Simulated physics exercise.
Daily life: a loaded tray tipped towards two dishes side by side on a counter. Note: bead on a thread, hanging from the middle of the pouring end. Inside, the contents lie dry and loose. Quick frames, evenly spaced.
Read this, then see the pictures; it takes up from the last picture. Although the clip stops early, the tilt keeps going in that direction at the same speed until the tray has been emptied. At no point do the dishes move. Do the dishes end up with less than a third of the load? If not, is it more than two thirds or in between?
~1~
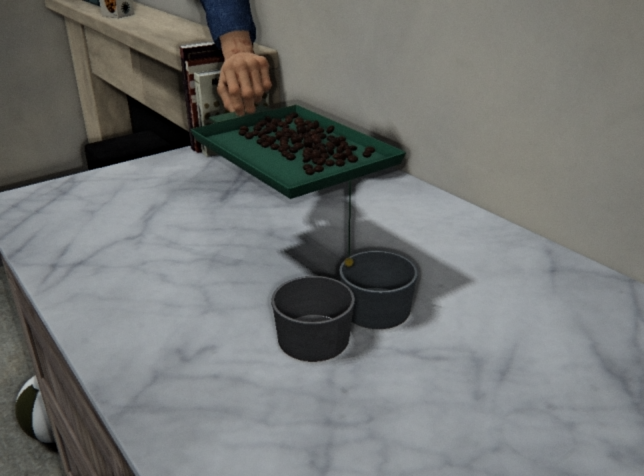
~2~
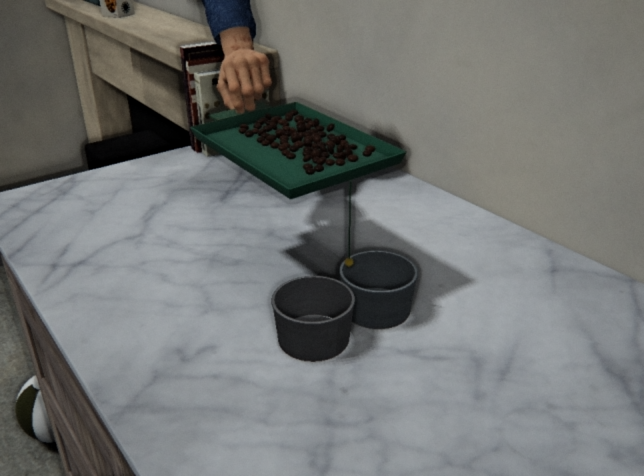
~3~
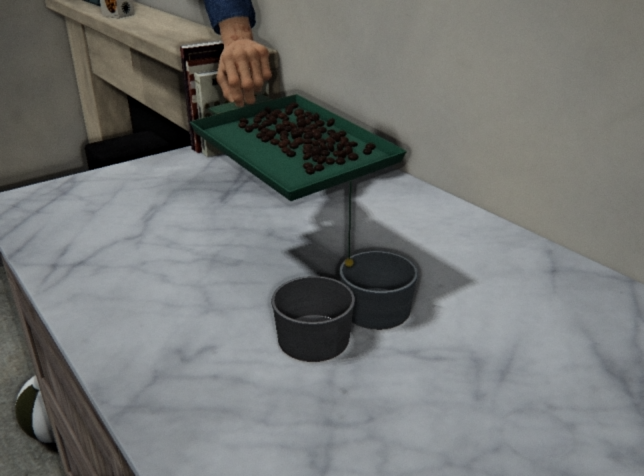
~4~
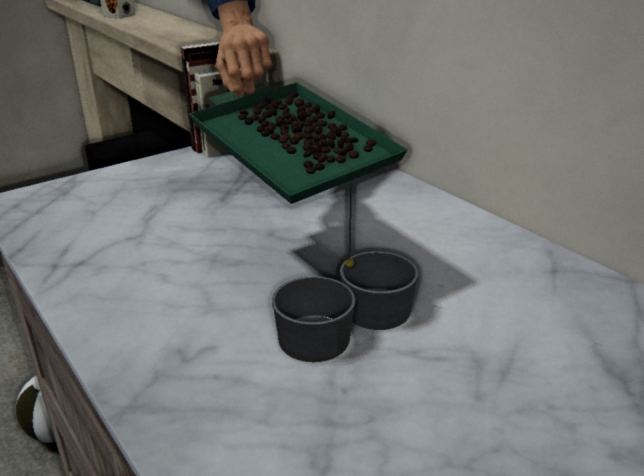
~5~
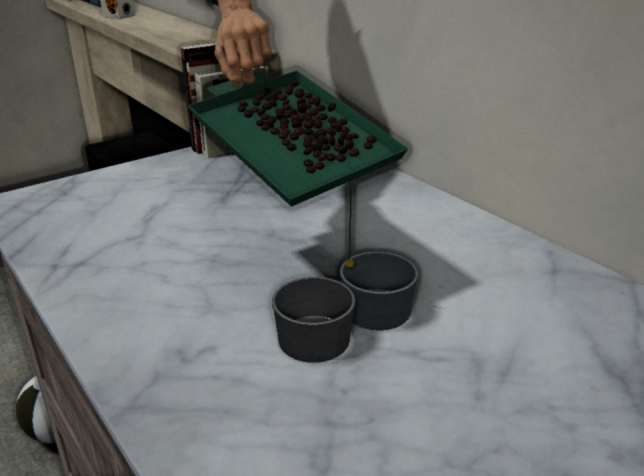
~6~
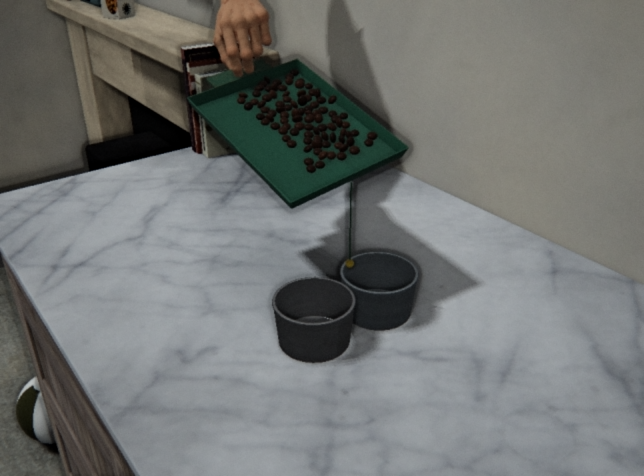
The caught part tops two thirds.
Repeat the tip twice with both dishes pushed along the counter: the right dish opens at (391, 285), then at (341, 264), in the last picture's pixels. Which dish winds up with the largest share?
Attempt 1: The one on the left side. Attempt 2: The one on the left side.
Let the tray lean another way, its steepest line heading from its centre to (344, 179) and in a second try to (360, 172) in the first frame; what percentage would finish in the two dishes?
That comes to 60 per cent the first time and 60 per cent the second.
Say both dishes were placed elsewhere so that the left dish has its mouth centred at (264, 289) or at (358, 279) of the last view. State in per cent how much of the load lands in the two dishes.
It would be near 20 per cent first and near 10 per cent second.
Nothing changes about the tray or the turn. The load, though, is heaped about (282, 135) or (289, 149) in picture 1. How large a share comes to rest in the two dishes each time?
Roughly 80 % and then 90 %.
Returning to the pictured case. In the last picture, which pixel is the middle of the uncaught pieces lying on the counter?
Those pieces end up centred close to (307, 404).
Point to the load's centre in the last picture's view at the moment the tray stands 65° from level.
Around (307, 199).
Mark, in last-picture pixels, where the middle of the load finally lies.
I'd mark it at roughly (313, 336).
Shortly afterwards, tray tipped steeply; the bulk on the tray; only a few in the left dish; near a quarter in the air.
Next, tray tipped past a quarter turn; the bulk in the left dish; near a quarter outside both; only a few in the air.
Some moments later, tray tipped past a quarter turn; the bulk in the left dish; near a quarter outside both.
In the end, tray tipped past a quarter turn; the bulk in the left dish; none at all in the right dish; near a quarter outside both.
